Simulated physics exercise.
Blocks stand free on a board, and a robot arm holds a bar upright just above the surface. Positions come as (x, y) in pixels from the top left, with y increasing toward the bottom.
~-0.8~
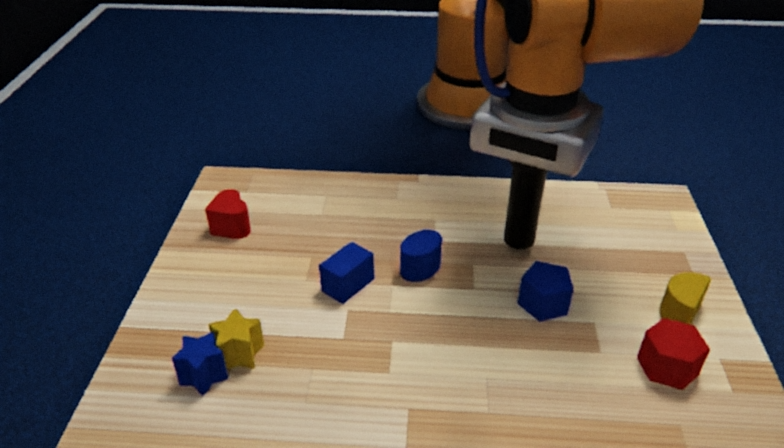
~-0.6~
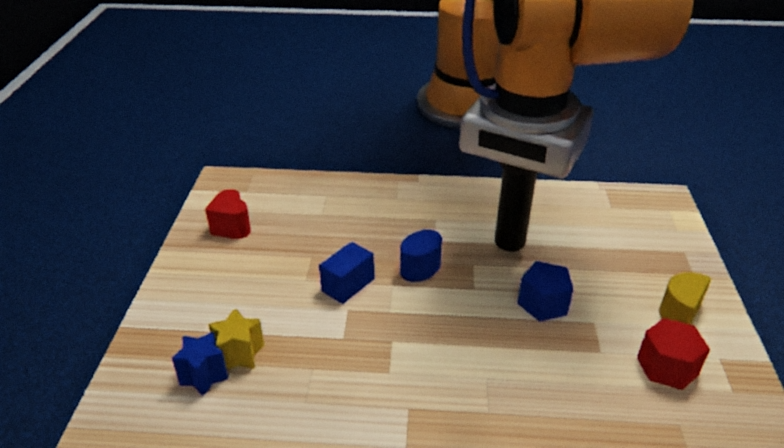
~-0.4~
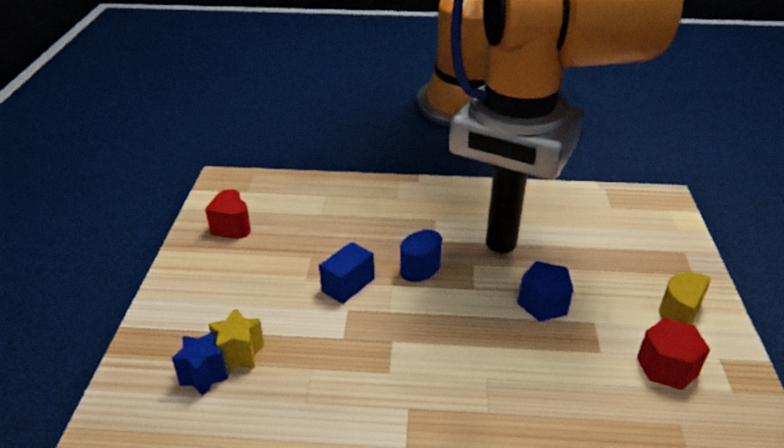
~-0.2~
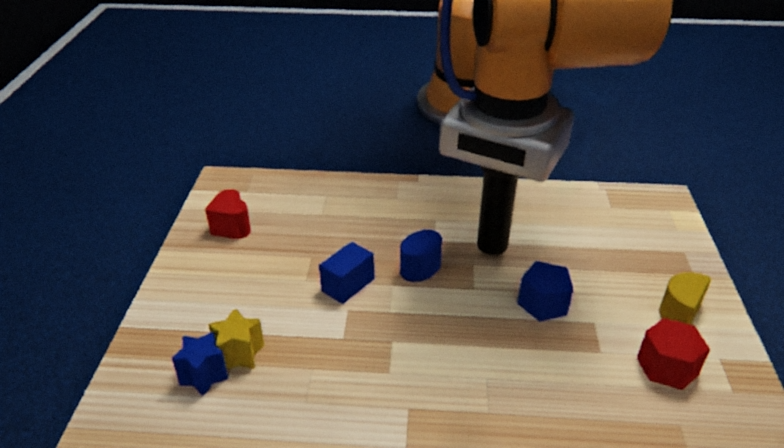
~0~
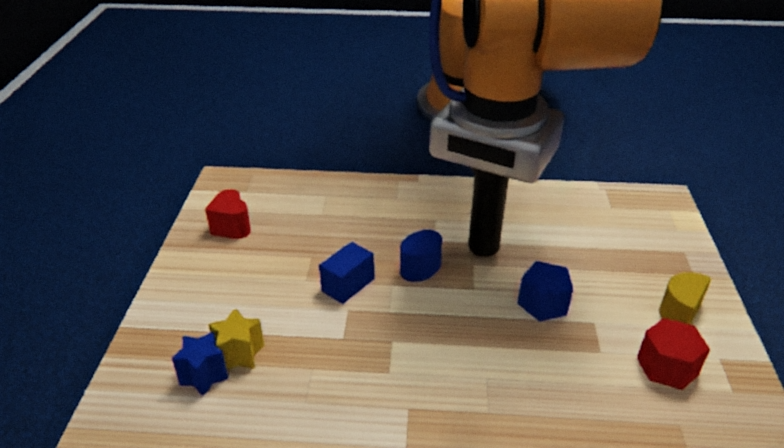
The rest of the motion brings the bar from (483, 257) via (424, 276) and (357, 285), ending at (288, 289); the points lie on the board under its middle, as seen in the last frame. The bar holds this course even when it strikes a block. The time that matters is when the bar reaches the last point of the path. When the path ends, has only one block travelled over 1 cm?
In short: No.
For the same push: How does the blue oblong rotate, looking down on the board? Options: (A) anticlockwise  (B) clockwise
A: Anticlockwise.
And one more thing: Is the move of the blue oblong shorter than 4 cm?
My answer is no.
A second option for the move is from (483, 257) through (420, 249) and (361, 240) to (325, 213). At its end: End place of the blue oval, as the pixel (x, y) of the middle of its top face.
Top centre: (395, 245).
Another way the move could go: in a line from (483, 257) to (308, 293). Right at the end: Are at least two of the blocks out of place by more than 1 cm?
The answer is yes.
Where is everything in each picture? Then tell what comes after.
The first picture shows lower end of the bar at (519, 240), tops of blocks, blue oblong at (346, 258), blue oval at (421, 242), blue pentagon at (549, 277).
The second picture shows bar at (510, 242), blocks as before.
The third picture shows bar at (501, 243), blocks as before.
The fourth picture shows bar at (492, 245), blocks as before.
The fifth picture shows bar at (484, 247), blue oblong at (346, 258), blue oval at (421, 242), blue pentagon at (549, 277).
On the path given first. One third of the way, bar at (424, 266); blue oblong at (336, 260); blue oval at (386, 247), turned 20° clockwise.
Two thirds of the way, bar at (355, 275); blue oblong at (306, 259), turned 75° anticlockwise; blue oval at (328, 239), turned 85° clockwise.
At the end, bar at (286, 279); blue oblong at (253, 258), turned 30° anticlockwise; blue oval at (311, 234), turned 140° clockwise; blue pentagon not moved.
